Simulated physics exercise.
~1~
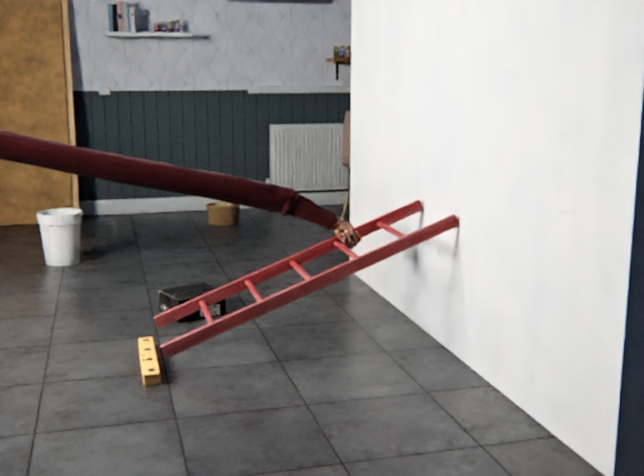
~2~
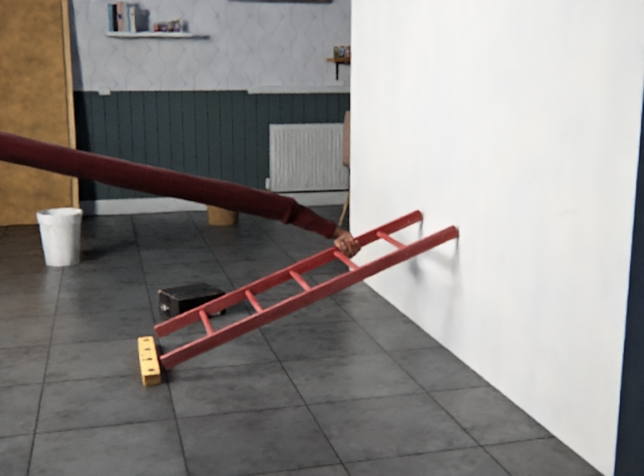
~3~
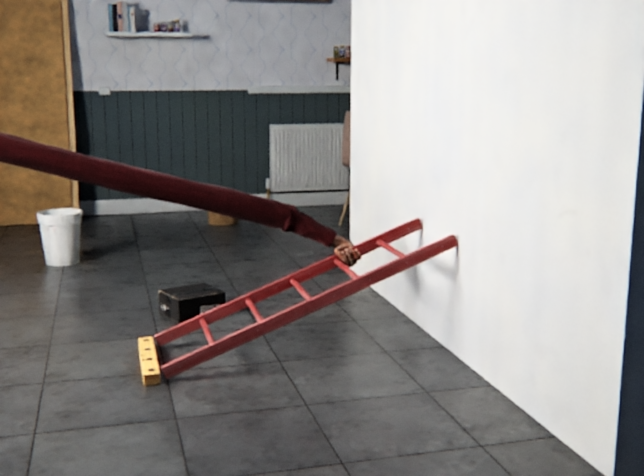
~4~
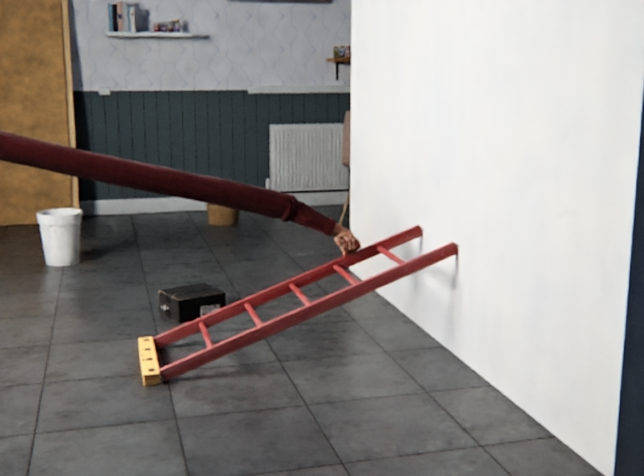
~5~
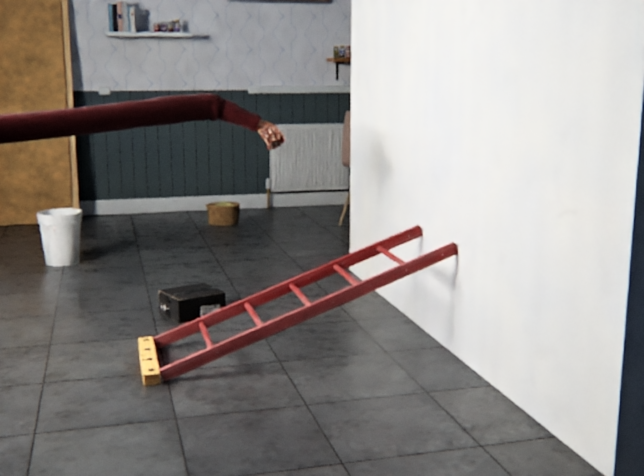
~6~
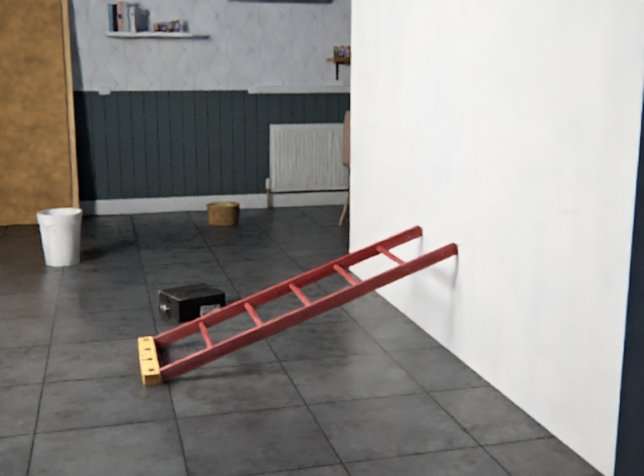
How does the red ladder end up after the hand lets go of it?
The red ladder holds its place, still leaning against the white wall with its foot at the yellow batten on the floor.
